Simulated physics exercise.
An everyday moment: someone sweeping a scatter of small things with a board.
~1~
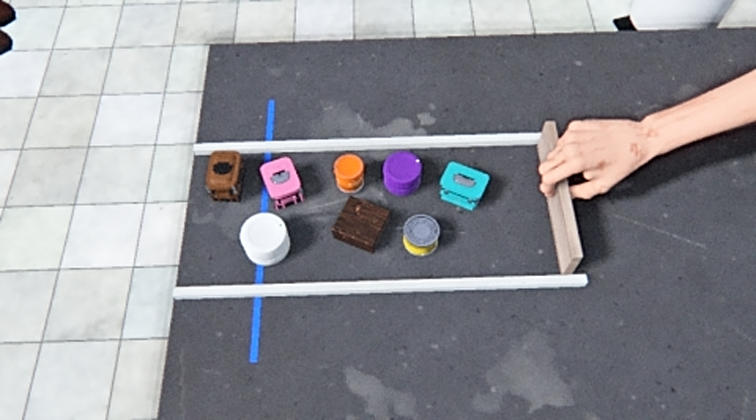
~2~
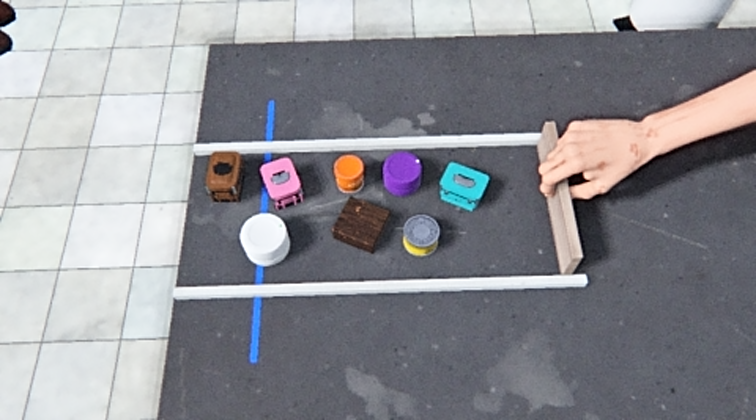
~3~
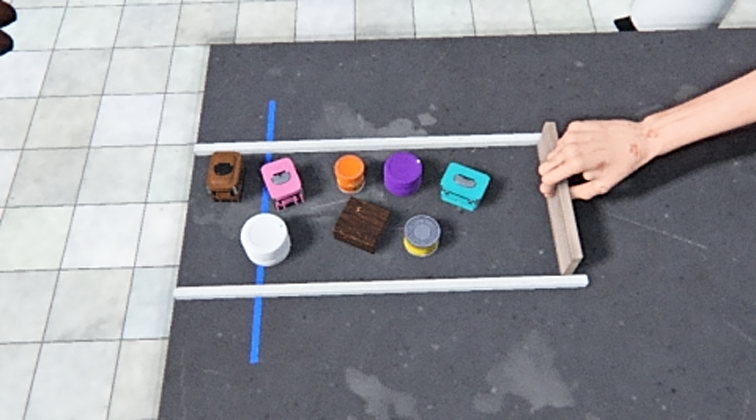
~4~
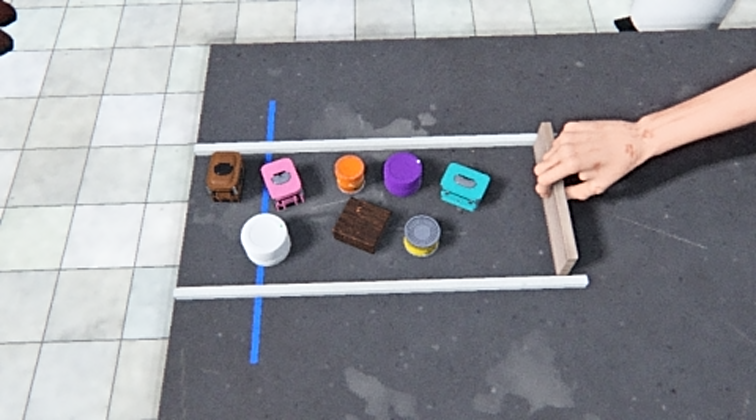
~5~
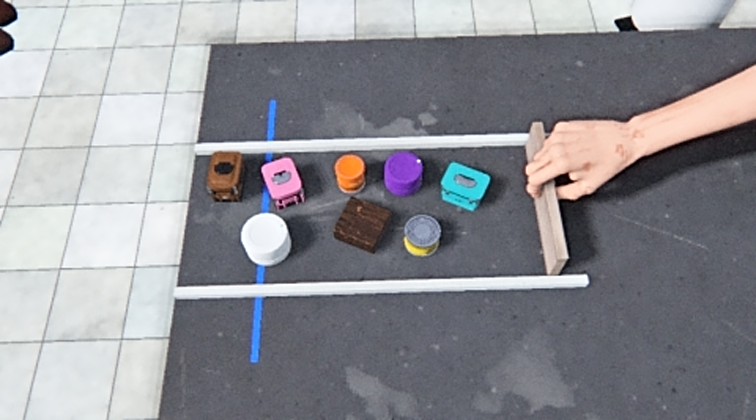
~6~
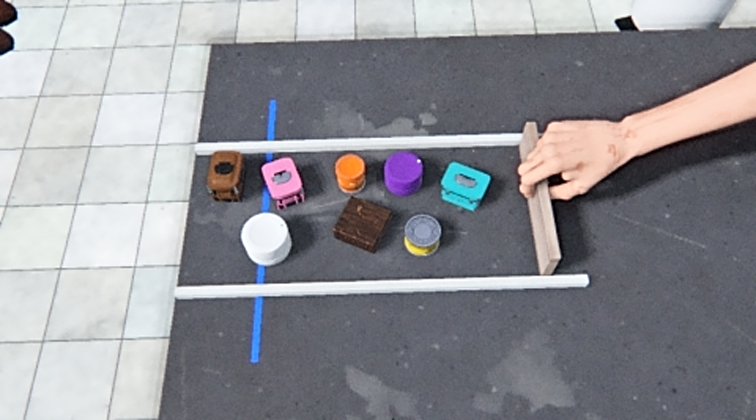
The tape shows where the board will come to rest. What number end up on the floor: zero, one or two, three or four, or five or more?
Outcome: The number that fall off is one or two.
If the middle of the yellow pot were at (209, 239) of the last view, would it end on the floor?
It is lost.
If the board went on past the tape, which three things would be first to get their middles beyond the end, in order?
They are the brown case, the pink case, the white lid.
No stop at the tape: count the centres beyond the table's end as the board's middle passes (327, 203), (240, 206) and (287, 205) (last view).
In that order 0, 3 and 0.
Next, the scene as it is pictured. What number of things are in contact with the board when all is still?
That makes 3.
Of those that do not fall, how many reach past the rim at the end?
It comes to 2.
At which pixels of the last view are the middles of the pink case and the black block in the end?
The pink case at (199, 192), the black block at (218, 227).
Early on, none off yet; brown case at rest near (228, 176); white lid at rest near (267, 239); pink case at rest near (284, 184).
A while later, none off yet; brown case at rest near (228, 176); white lid moving near (260, 242); pink case moving near (275, 186).
Finally, the number that fall off is one or two; lost, brown case.
